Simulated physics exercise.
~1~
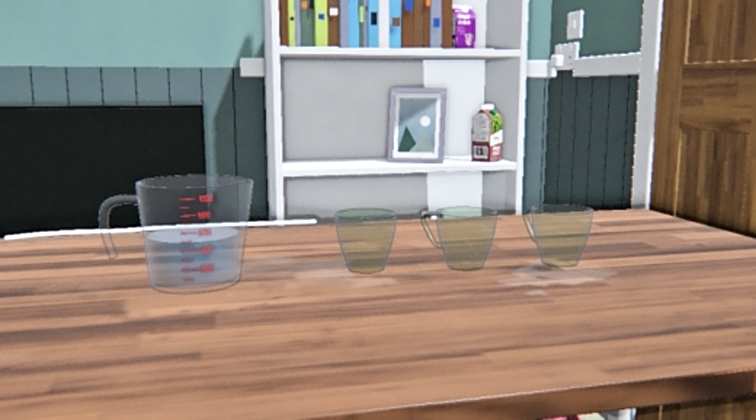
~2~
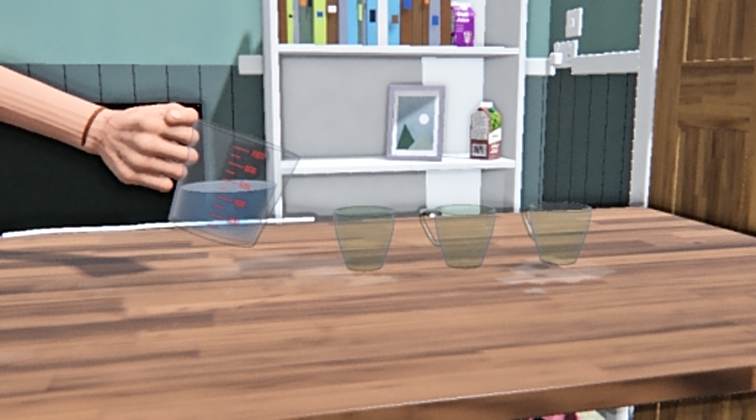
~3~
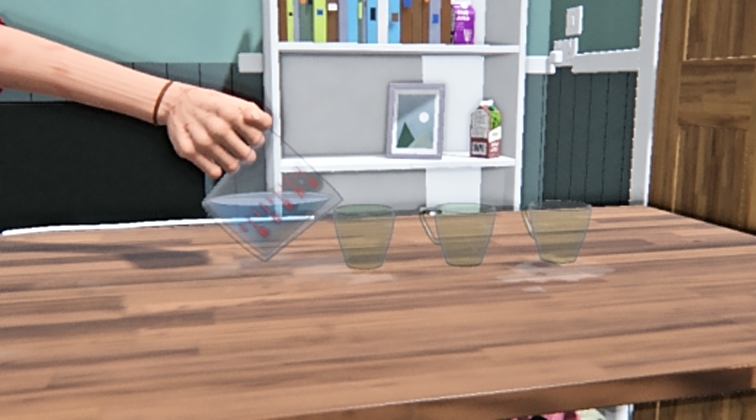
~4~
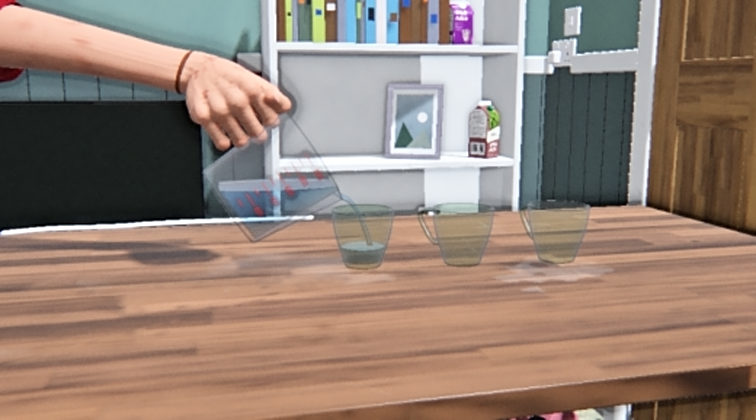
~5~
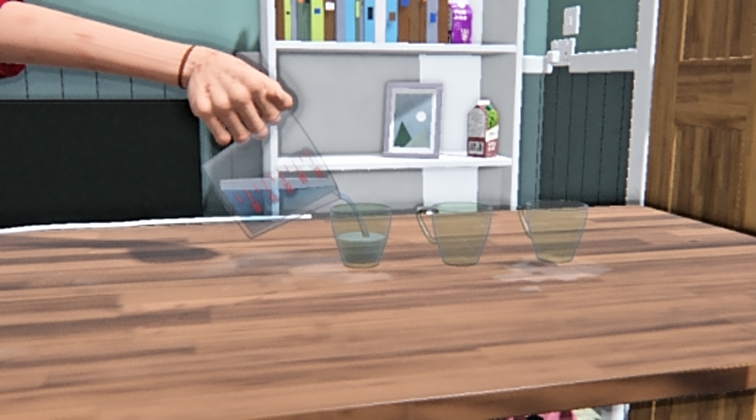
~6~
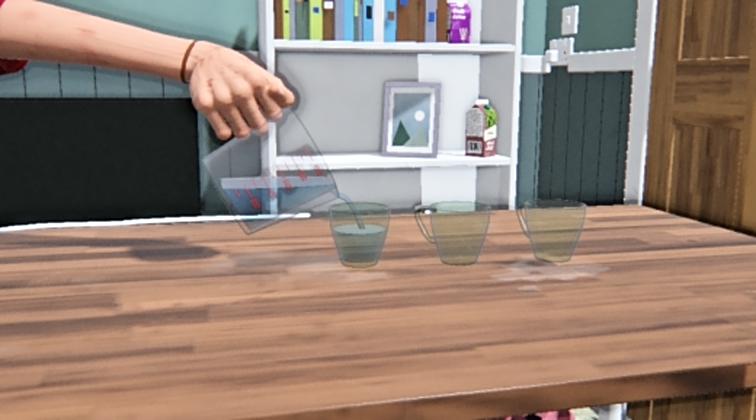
To begin with, a clear measuring jug, about half full, stands on a wooden table to the left of three empty cups. A hand lifts the jug and tilts it to the right, then pours a thin stream into the nearest cup, which gradually fills to about halfway.
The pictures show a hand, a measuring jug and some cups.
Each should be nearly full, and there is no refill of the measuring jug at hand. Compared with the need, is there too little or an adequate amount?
There is too little.
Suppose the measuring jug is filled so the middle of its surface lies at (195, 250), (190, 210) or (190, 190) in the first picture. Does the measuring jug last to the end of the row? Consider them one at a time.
Each in turn: Insufficient, sufficient, sufficient.
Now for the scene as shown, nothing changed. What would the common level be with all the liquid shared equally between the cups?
75 %.
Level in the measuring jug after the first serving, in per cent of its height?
Close to 25 %.
Shortly, the first is about three quarters full.
Then, the first is done and the measuring jug has about half of its load.
At the finish, the measuring jug is empty with two filled and the next at about a third of a serving.
